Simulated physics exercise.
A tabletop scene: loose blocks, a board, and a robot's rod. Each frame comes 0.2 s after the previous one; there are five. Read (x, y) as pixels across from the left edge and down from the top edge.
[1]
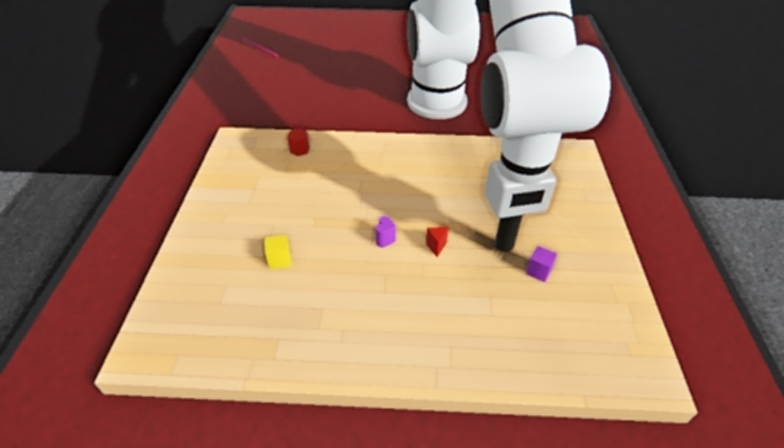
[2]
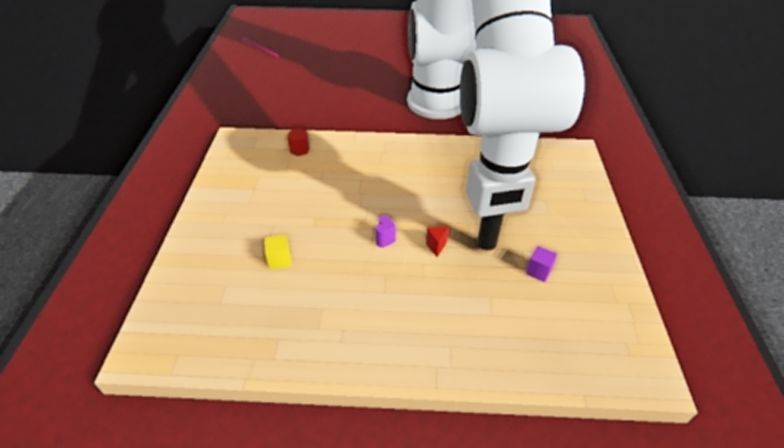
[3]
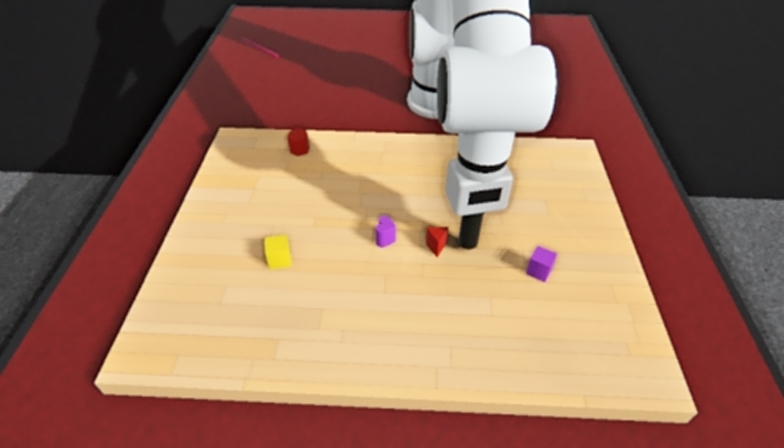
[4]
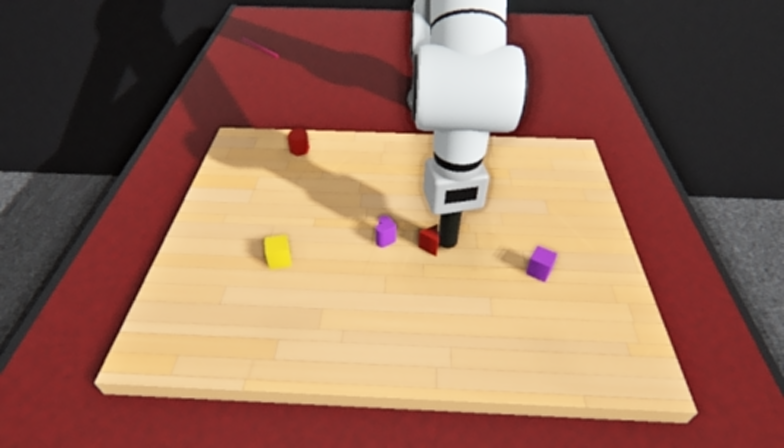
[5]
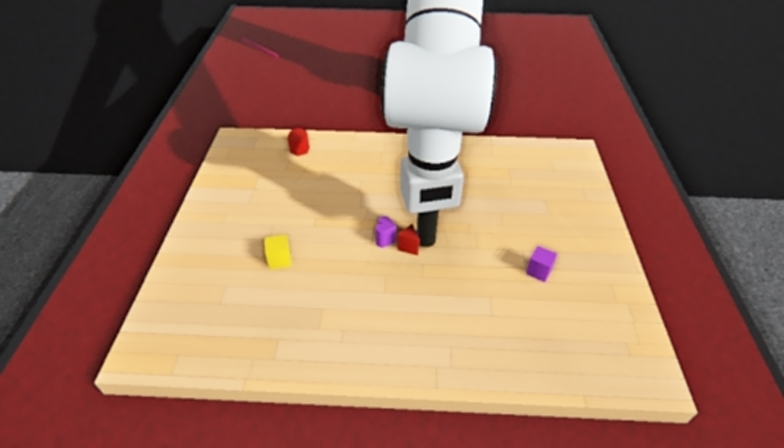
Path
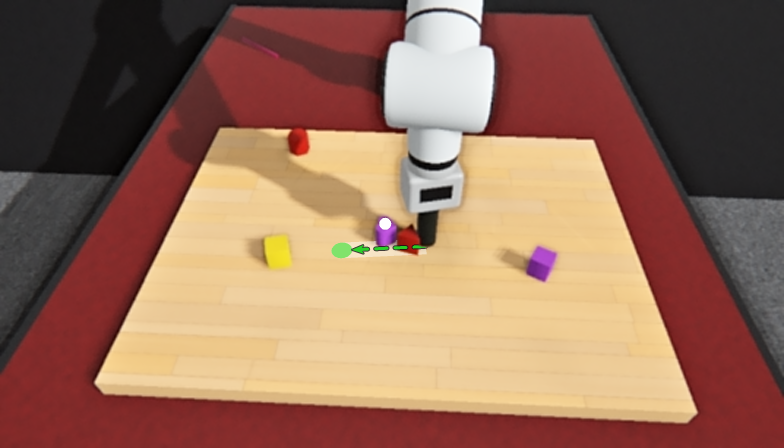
On a wooden board scattered with small colored blocks, a white robot arm slid its black rod leftward until it met a little red block, then pushed that block left, close beside a purple one.
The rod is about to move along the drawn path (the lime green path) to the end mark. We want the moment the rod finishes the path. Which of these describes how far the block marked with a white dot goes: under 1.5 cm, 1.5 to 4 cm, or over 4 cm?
Overall it shifts between 1.5 and 4 cm.
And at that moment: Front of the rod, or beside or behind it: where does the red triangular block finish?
Looking at the end of the path, the red triangular block is still being driven ahead.
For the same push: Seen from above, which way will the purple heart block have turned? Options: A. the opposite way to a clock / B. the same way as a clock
My pick is B.
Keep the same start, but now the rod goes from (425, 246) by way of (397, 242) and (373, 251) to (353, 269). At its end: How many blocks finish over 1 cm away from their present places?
That makes 2 blocks.
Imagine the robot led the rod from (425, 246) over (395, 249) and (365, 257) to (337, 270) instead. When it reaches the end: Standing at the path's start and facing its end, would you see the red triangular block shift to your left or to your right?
That's a shift to the right.
Path on the board, in a line from (425, 246) to (342, 250); the dot is on the purple heart block.
The first path, step by step. One third of the way, rod (397, 242); purple heart block (377, 221); red triangular block (380, 232), turned 25° clockwise.
Two thirds of the way, rod (369, 243); purple heart block (373, 219), turned 30° clockwise; red triangular block (352, 231), turned 35° clockwise.
At the end, rod (341, 244); purple heart block (373, 219), turned 30° clockwise; red triangular block (324, 231), turned 40° clockwise.
